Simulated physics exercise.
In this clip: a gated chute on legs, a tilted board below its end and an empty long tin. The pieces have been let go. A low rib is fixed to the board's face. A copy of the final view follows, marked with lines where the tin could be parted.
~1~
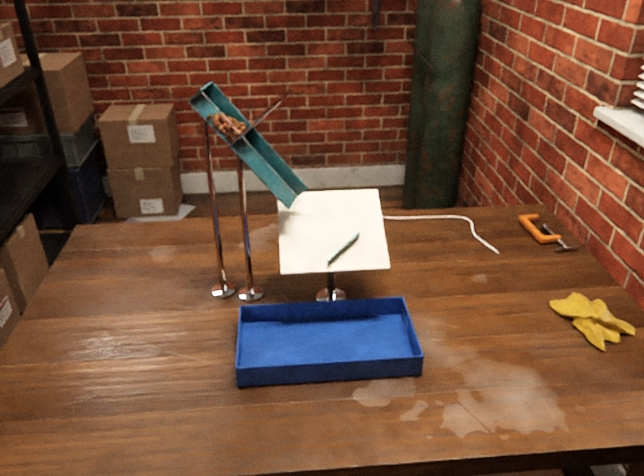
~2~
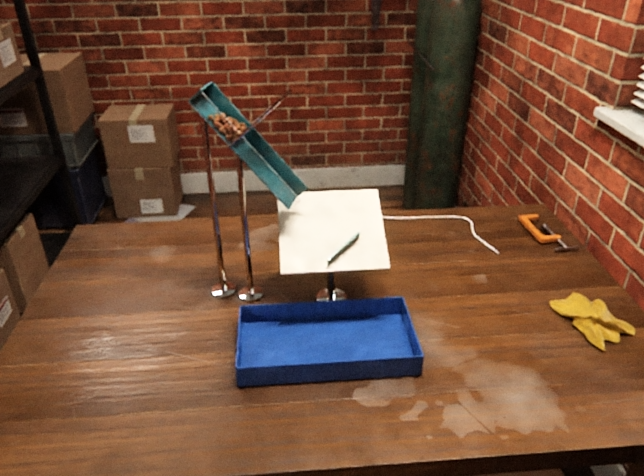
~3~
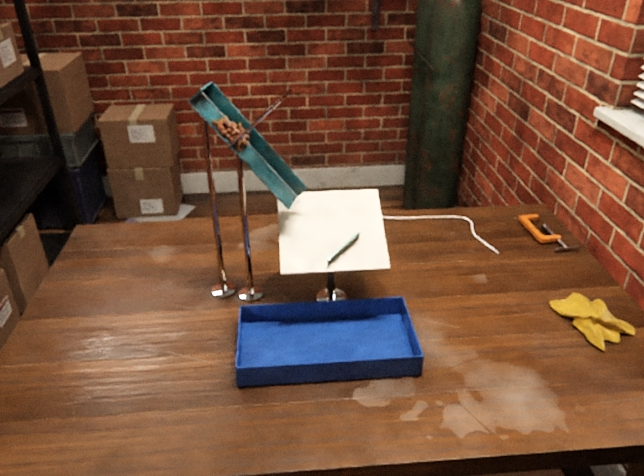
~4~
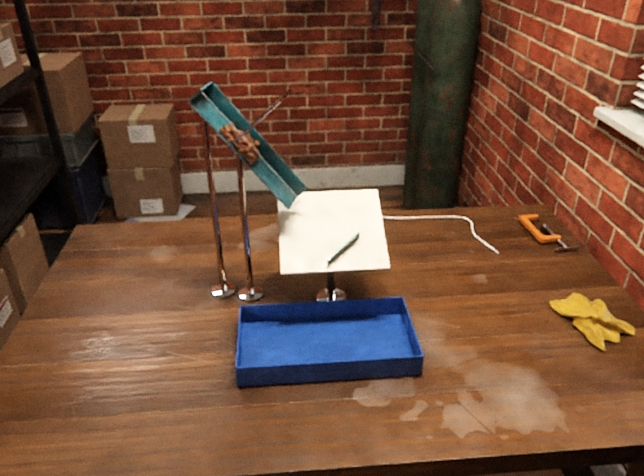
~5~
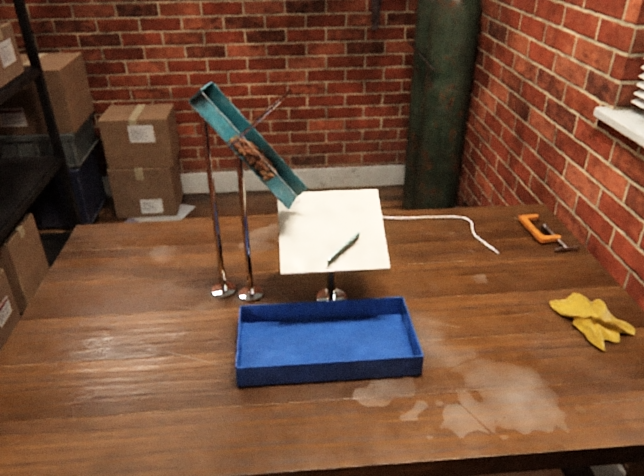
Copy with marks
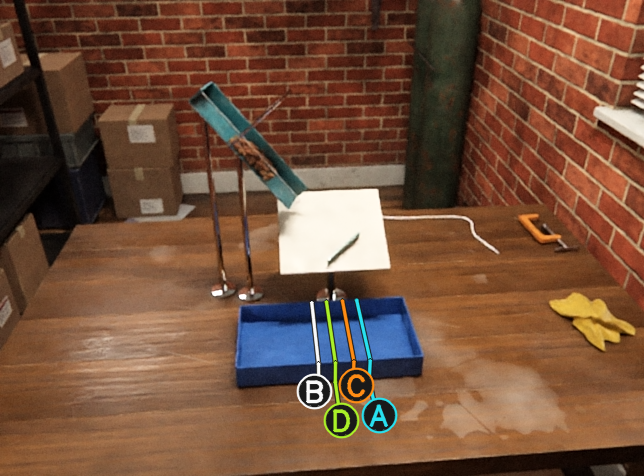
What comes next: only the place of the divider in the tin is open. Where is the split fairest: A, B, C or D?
B is best.
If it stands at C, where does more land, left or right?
Left.
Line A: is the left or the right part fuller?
More lands on the left.
On the marked copy, line A crosses the front rim at (370, 359); line B crosses the front rim at (318, 363); line C crosses the front rim at (353, 360); line D crosses the front rim at (335, 362).
If A is chosen, of what is caught, nearly all on the left of the divider, a small part on the right.
If B is chosen, of what is caught, about a quarter on the left of the divider, about two thirds on the right.
If C is chosen, of what is caught, most on the left of the divider, a small part on the right.
If D is chosen, of what is caught, most on the left of the divider, a small part on the right.
